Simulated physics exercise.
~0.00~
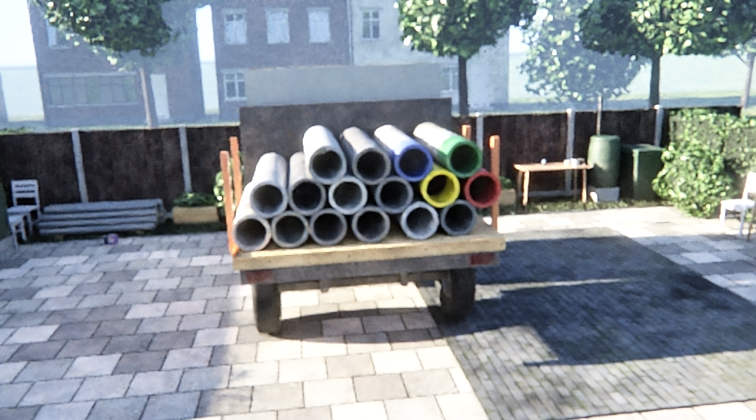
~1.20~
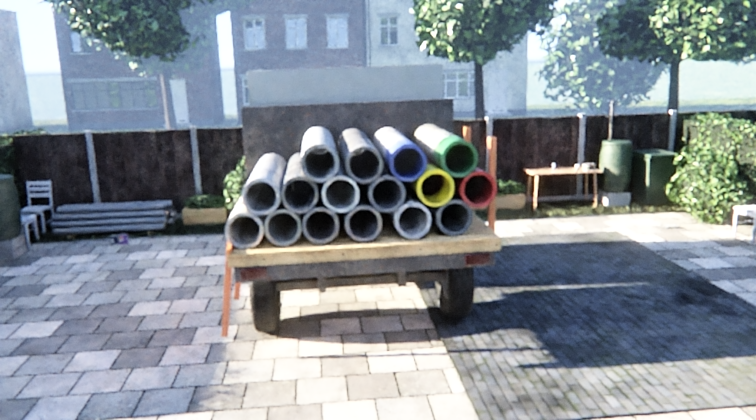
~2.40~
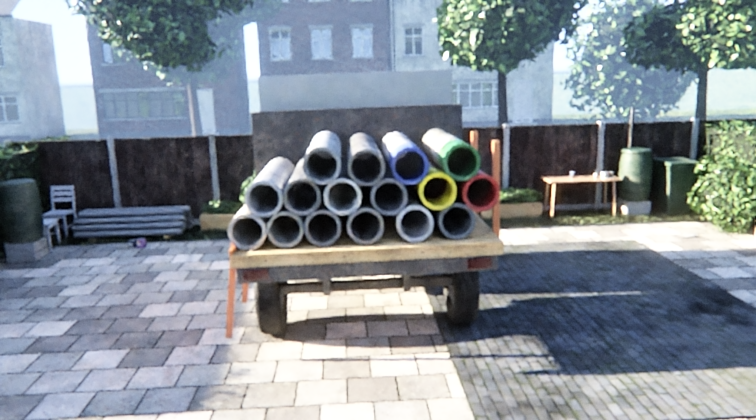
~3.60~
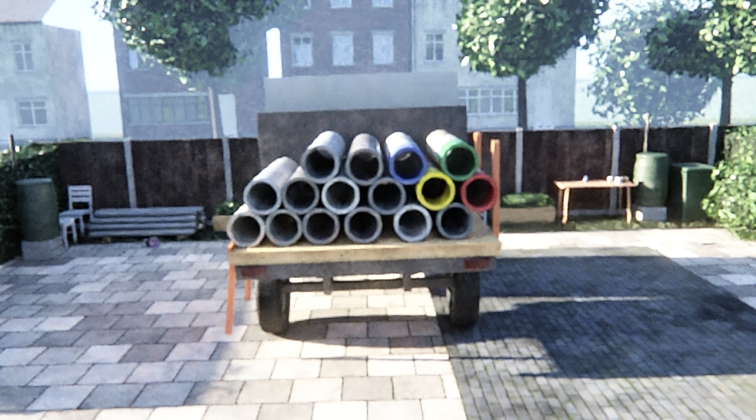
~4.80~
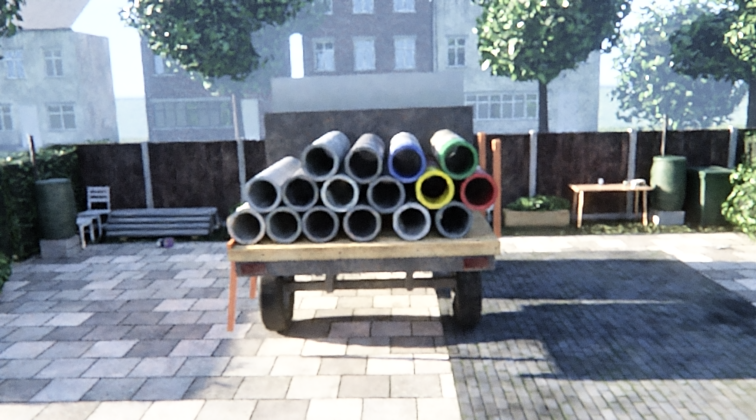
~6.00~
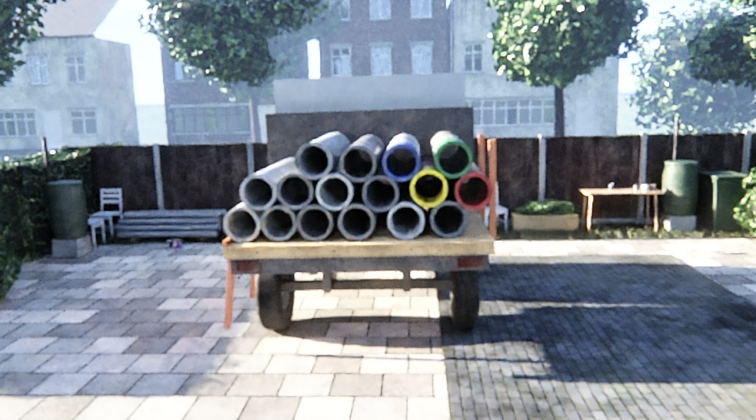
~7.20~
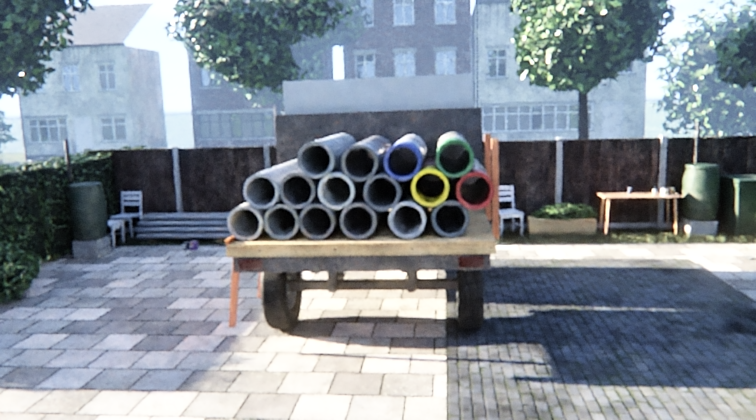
Left-side posts swinging out and down on a parked flatbed of stacked concrete pipes, the whole load staying aboard as the view drifts sideways.
